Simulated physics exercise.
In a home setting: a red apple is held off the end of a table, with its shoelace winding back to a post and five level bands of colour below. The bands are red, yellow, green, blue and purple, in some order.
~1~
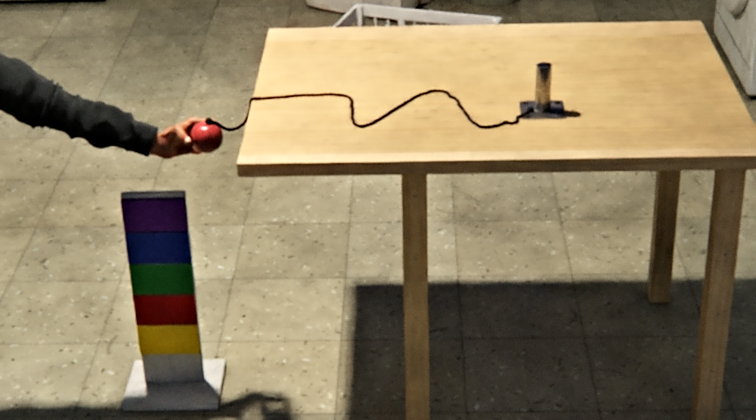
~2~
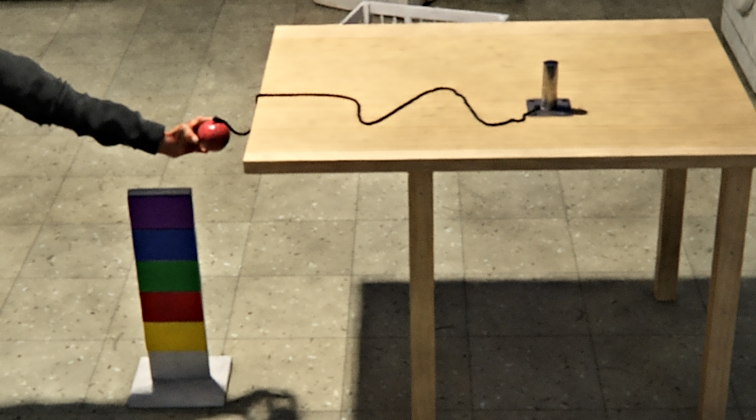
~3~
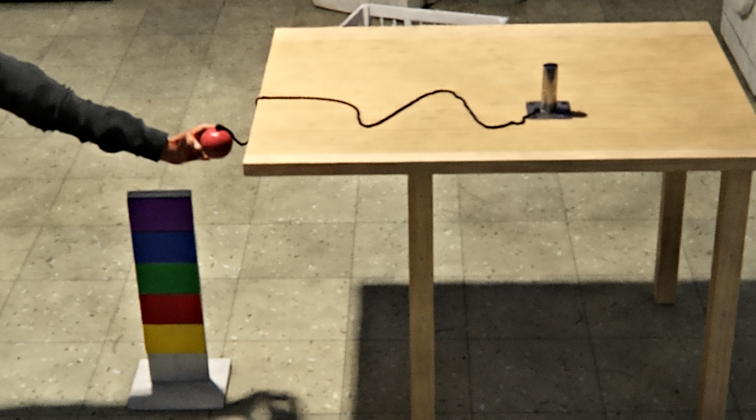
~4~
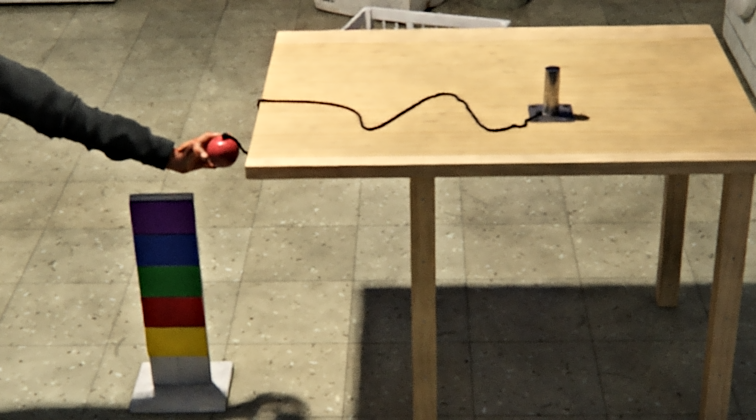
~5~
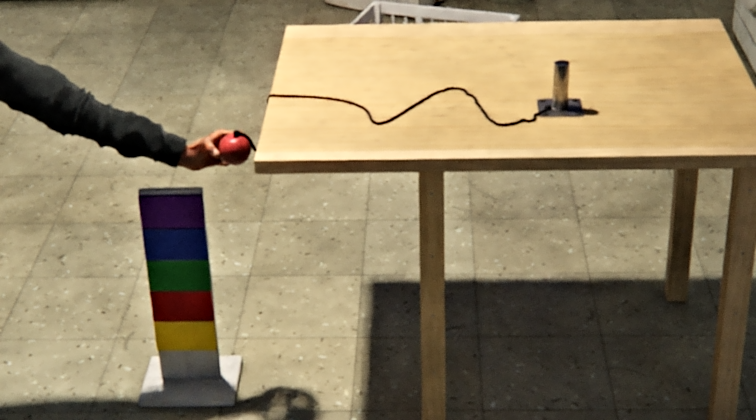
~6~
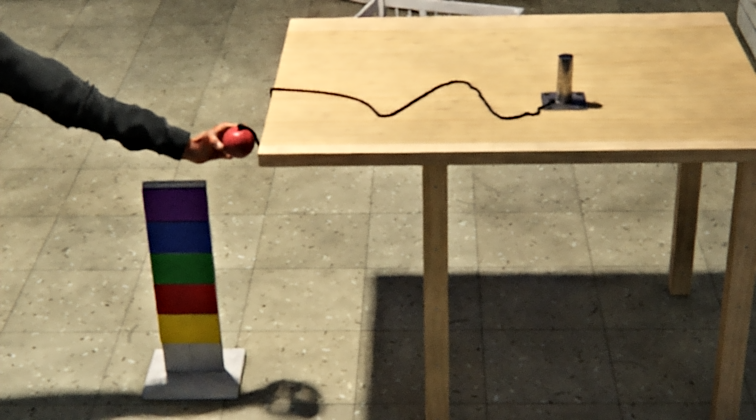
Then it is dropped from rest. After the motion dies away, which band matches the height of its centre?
The yellow one.
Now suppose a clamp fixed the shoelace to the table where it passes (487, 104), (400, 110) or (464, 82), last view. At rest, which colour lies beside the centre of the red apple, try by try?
One try after another: Red, then blue, then green.
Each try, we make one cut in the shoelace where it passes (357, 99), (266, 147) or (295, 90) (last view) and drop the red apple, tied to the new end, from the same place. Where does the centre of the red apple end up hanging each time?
First try near (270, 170), second near (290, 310), third near (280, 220).
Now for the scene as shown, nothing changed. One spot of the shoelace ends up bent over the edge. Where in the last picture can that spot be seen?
Close to (393, 114).
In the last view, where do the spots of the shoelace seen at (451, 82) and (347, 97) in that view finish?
Around (364, 98), then around (275, 167).
Early on, apple near (254, 297); level with red.
Midway, apple near (308, 320); level with yellow.
Near the end, apple near (282, 334); level with yellow.
Finally, apple near (291, 333); level with yellow. The yellow one.
